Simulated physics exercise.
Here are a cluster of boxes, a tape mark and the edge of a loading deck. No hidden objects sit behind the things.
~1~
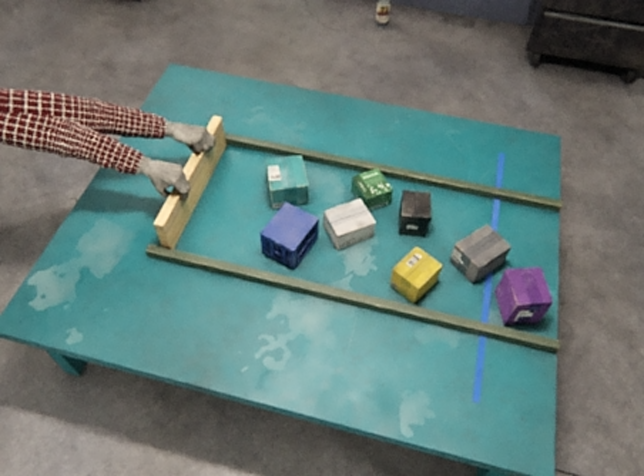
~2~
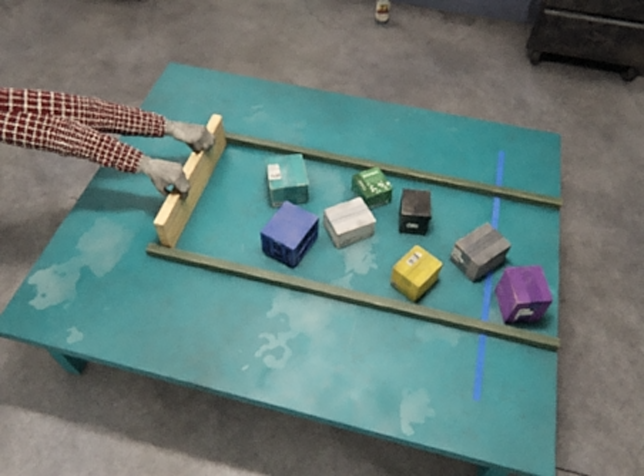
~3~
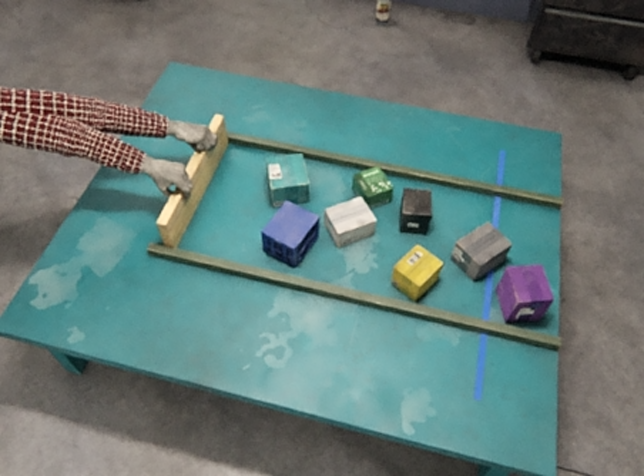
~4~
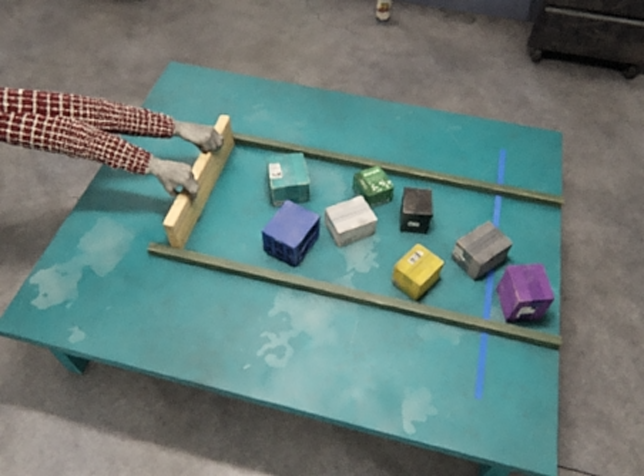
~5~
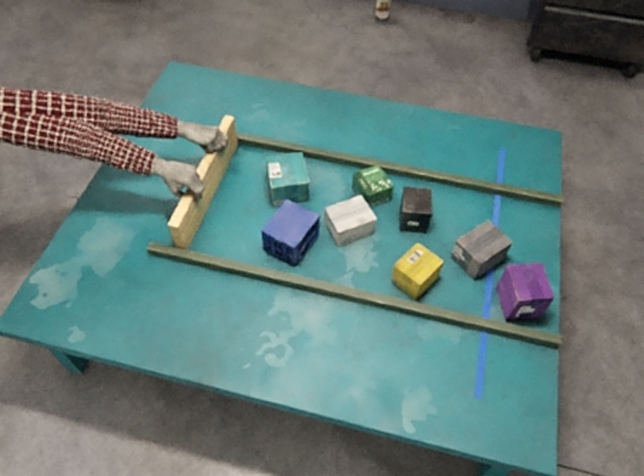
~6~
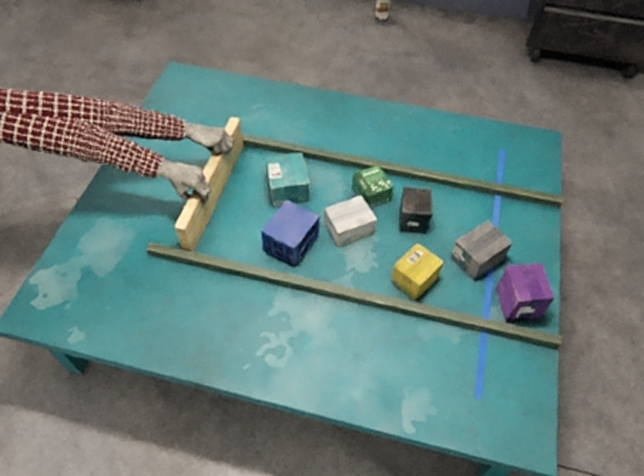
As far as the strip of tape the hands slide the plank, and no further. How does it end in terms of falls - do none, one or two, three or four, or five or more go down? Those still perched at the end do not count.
In the end, one or two go down.
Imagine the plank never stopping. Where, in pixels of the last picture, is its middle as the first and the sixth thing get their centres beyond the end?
At the first moment about (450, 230), at the next about (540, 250).
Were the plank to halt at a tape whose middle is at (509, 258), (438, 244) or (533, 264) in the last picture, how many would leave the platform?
Result per try: 5; 0; 5.
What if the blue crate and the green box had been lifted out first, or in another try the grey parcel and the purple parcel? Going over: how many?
Taking the two tries in turn, it comes to 0 and 0.
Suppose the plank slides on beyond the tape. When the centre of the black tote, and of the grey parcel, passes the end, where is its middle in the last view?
With the black tote it sits around (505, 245), with the grey parcel around (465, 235).
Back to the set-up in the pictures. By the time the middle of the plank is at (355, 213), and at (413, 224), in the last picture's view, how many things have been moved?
The first number is 5, the next one 8.
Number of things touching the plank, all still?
That comes to 3.
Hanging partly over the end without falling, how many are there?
The number is 3.
A little later, none off yet; purple parcel at rest near (524, 293); grey parcel at rest near (481, 250); yellow parcel at rest near (417, 272).
Next, none off yet; purple parcel at rest near (524, 293); grey parcel shifted a little near (491, 254); yellow parcel shifted about its own width near (451, 282).
When it is over, the number that fall off is one or two; down, grey parcel and purple parcel.
